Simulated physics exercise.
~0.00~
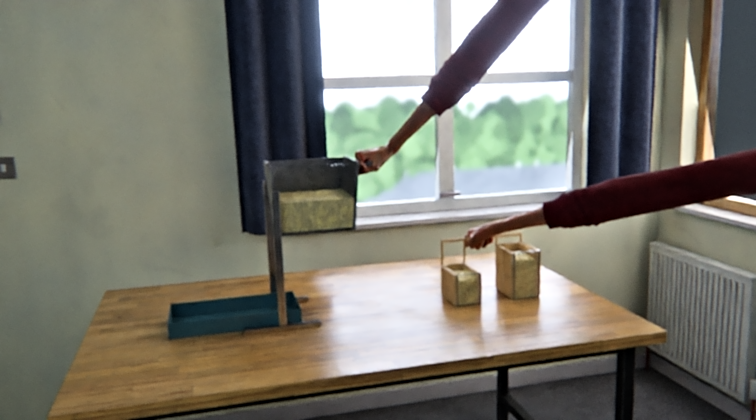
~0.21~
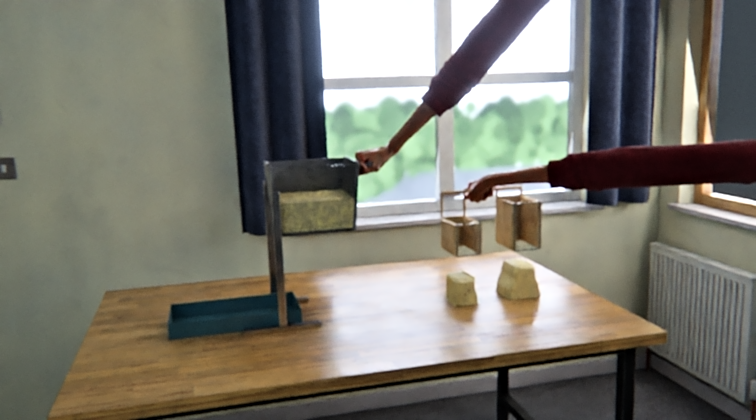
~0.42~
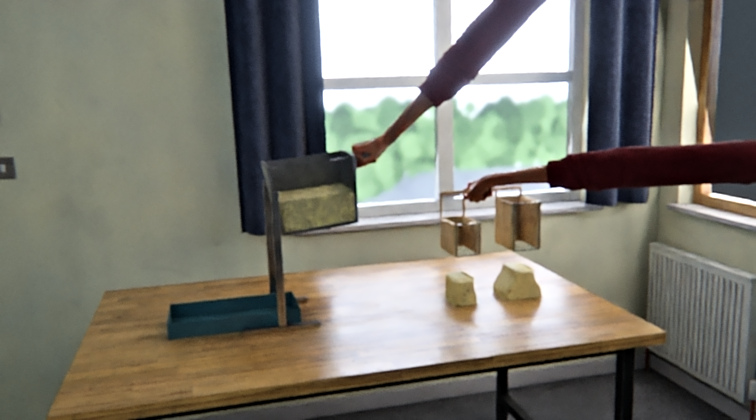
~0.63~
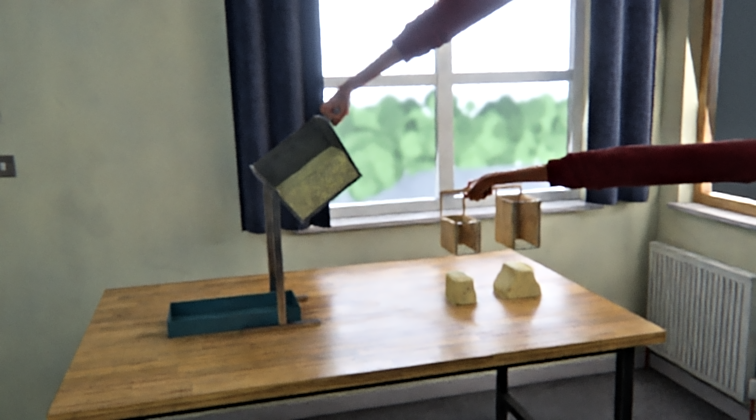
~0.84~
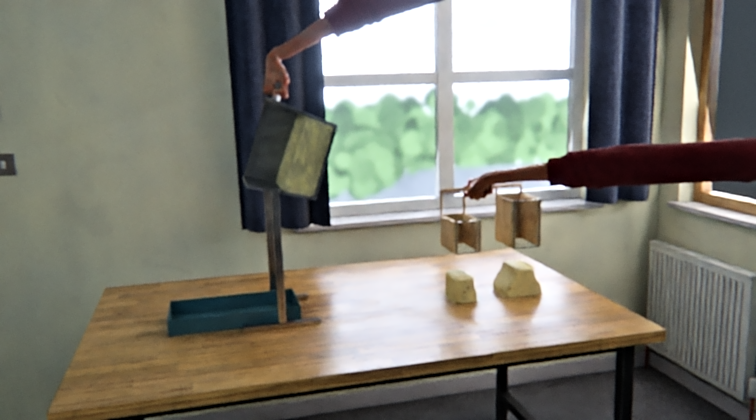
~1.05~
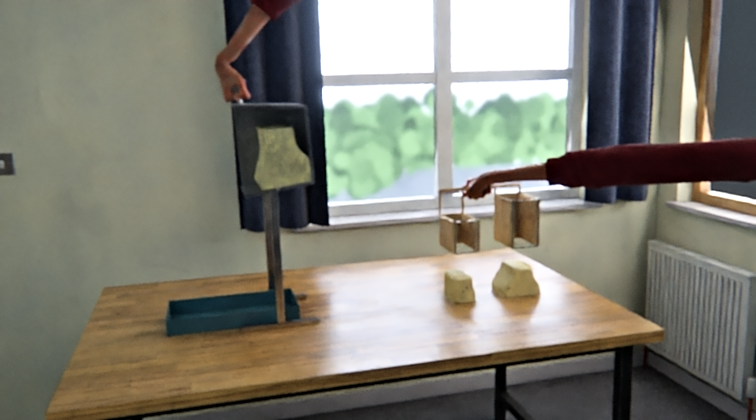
In a room with a window and dark curtains, one hand lifts two small moulds off two pale blocks on a wooden table, and the blocks sag slightly. Another hand then swings a dark tub on a post up and leftward until it stands on its side, its pale mash slumping inside.
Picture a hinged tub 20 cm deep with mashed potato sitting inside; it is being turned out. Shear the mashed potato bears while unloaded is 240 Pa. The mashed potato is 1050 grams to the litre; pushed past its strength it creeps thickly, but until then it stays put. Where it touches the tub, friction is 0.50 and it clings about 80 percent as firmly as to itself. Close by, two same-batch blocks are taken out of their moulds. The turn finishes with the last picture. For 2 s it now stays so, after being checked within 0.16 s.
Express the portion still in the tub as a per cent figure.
I would say about 52 percent.
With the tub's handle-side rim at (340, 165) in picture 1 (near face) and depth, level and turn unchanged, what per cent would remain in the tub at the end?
In that case some 75 per cent.
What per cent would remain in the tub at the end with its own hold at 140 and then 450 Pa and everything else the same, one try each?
45 %, then 70 %.
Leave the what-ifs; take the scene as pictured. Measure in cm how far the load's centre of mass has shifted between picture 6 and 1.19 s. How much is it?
6 cm.
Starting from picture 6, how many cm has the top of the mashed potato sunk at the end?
11 cm.
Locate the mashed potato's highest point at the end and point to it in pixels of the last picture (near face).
I'd point to somewhere around (288, 165).
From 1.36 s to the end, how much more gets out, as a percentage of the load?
Roughly 5 per cent of the load.
By 1.19 s, the tub is at 93 degrees and holds 91 %.
By 1.36 s, the tub is at 93 degrees and holds 57 %.
By 1.53 s, the tub is at 93 degrees and holds 52 %.
By 1.70 s, the tub is at 93 degrees and holds 52 %.
By 3.05 s, at the end, the tub is at 93 degrees and holds 52 %.
